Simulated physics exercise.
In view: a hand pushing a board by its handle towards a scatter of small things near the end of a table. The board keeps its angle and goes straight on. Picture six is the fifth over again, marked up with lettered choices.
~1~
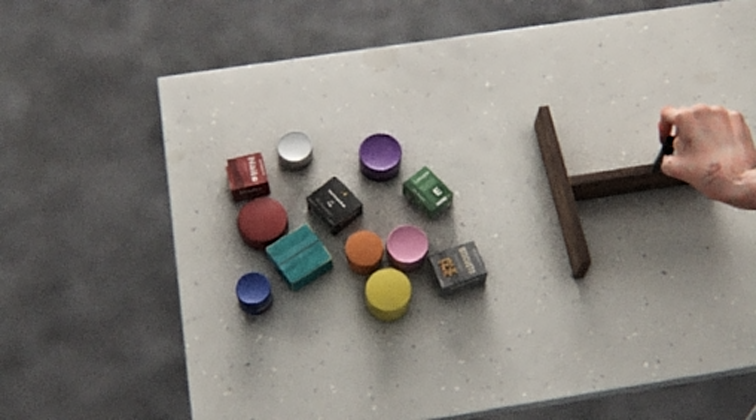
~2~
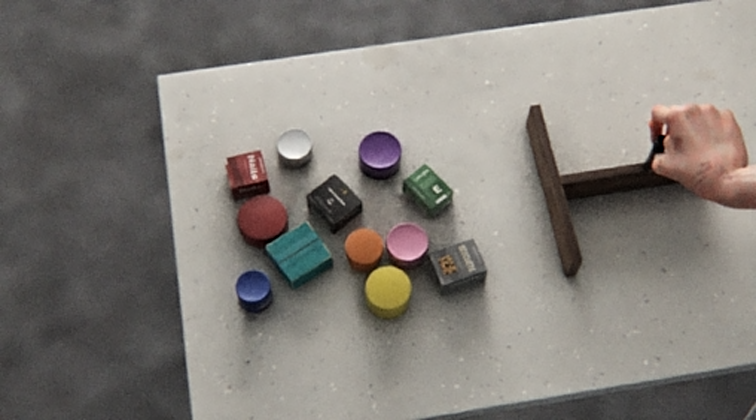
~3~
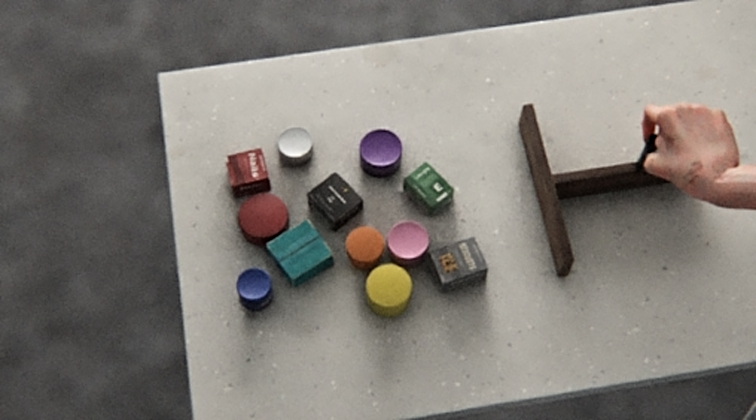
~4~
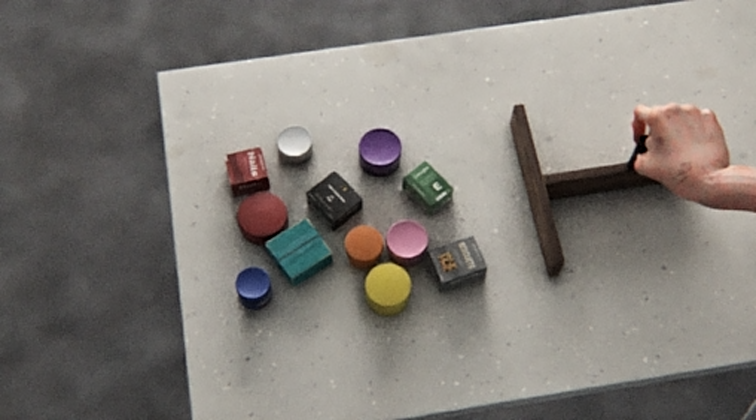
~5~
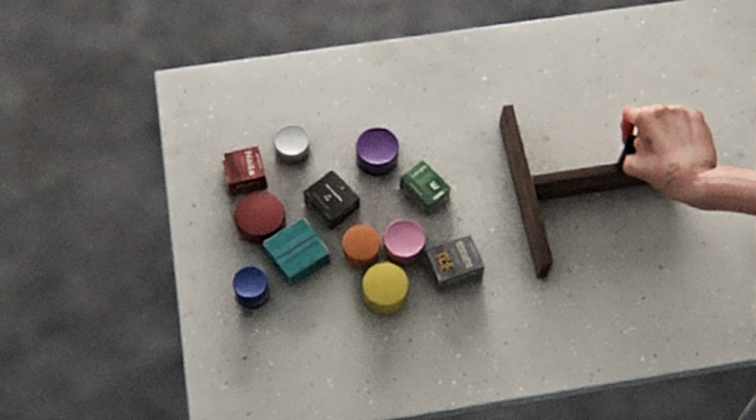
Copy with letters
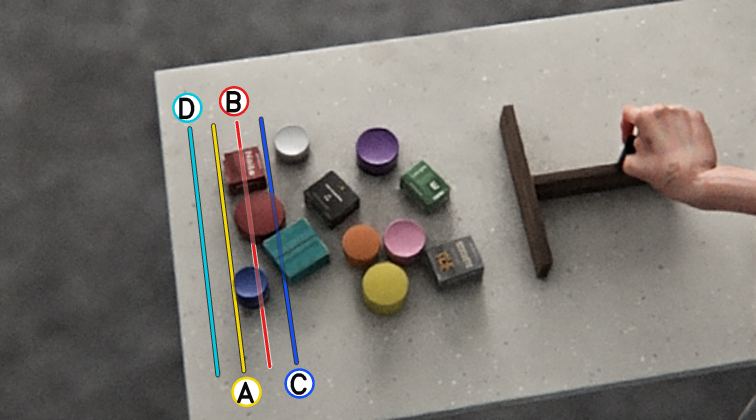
A hand slides a dark wooden T-shaped board slowly left across a table holding small jars and boxes.
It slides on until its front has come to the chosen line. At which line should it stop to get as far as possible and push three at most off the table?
It can go as far as B.
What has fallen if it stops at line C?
It is the blue jar.
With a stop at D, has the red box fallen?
Yes.
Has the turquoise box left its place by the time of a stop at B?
By then, yes.
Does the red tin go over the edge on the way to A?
Yes.
On the marked copy, A at (228, 242); B at (253, 238); C at (278, 235); D at (203, 246).
Following B. Soon after the start, board (431, 195); yellow pot (367, 293); grey packet (412, 272).
Later, board (333, 209); blue jar (208, 309); turquoise box (236, 277).
In the end, board (255, 221); blue jar over the edge; red tin over the edge; three fallen.
As for the rest, A drops five; C is within the limit but short; D drops six.
